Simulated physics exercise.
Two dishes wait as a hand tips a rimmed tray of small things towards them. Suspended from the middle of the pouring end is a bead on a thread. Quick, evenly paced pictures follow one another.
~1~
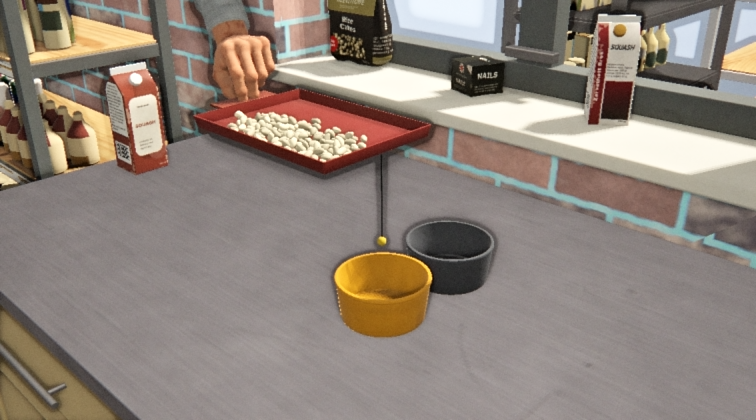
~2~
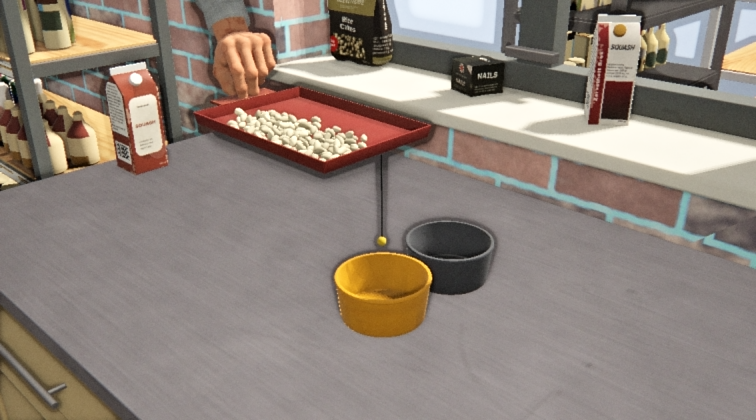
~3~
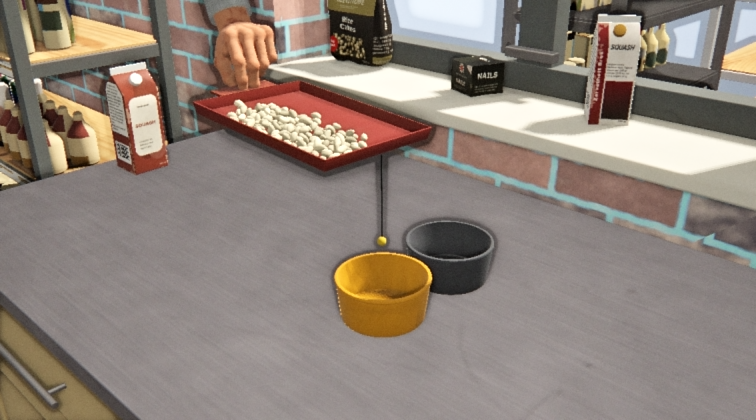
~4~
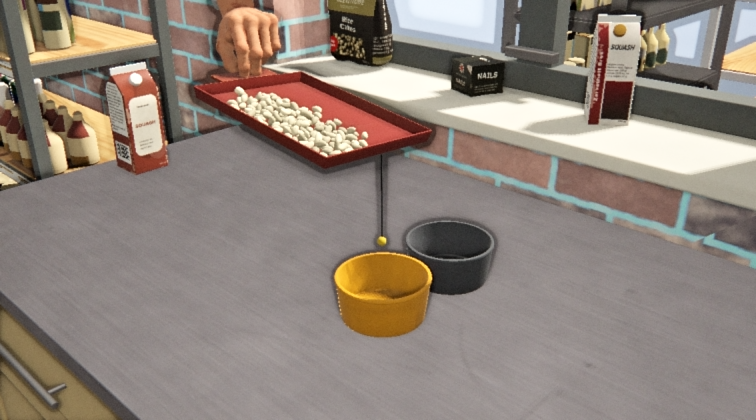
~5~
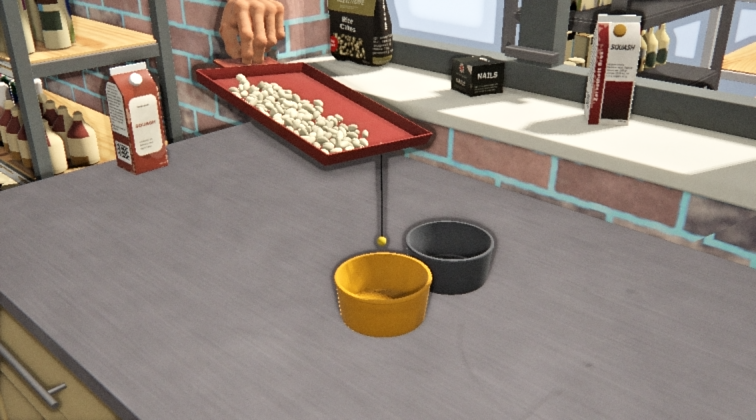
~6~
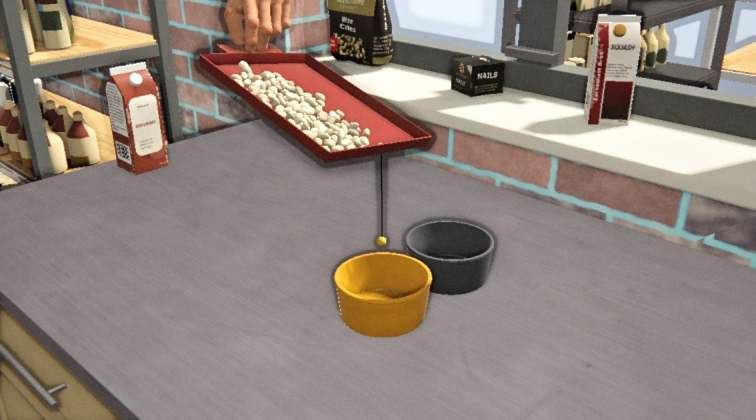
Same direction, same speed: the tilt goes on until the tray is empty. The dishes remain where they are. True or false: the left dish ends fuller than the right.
False.
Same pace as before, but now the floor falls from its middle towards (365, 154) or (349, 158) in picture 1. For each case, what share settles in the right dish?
So it's 10 percent with the first slope and 0 percent with the other.
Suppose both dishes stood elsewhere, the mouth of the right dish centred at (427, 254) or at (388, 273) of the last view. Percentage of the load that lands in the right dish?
Roughly 60% on the first try and 10% on the second.
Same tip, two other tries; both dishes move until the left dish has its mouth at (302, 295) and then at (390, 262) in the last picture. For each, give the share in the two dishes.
It would be roughly 10 per cent for the first and roughly 70 per cent for the second.
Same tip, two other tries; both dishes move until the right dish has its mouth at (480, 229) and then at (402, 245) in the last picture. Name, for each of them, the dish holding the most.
Try 1 - the dish at left; try 2 - the dish at right.
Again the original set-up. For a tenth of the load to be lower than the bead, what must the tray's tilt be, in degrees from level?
Roughly 80 degrees of turn.
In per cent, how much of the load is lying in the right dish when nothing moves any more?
My estimate is some 60 %.
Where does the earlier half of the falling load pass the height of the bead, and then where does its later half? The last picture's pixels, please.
Near (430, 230) to start, and near (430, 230) afterwards.
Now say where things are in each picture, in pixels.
In the first picture, corners of the pouring end near (324, 161) and (427, 125), level; middle of the load near (293, 135), white beans; left dish near (418, 308); right dish near (483, 268); bead on its thread near (382, 241).
In the second picture, corners of the pouring end near (324, 160) and (428, 125), level; middle of the load near (293, 133).
In the third picture, corners of the pouring end near (325, 159) and (428, 127), tipped barely, lowest at the right corner; middle of the load near (293, 129).
In the fourth picture, corners of the pouring end near (326, 156) and (429, 130), tipped a little, lowest at the right corner; middle of the load near (294, 121).
In the fifth picture, corners of the pouring end near (328, 153) and (429, 133), tipped a little, lowest at the right corner; middle of the load near (296, 114).
In the sixth picture, corners of the pouring end near (330, 151) and (429, 136), tipped clearly, lowest at the right corner; middle of the load near (298, 107); left dish near (418, 308); right dish near (483, 268).
Shortly afterwards, tray tipped steeply; all but a few on the tray; only a few in the air.
Next, tray tipped right over; near two thirds on the tray; only a few in the left dish; near a quarter in the right dish; only a few outside both; only a few in the air.
Some moments later, tray tipped past a quarter turn; a little in the left dish; near two thirds in the right dish; near a quarter outside both.
In the end, tray tipped past a quarter turn; a little in the left dish; near two thirds in the right dish; near a quarter outside both.
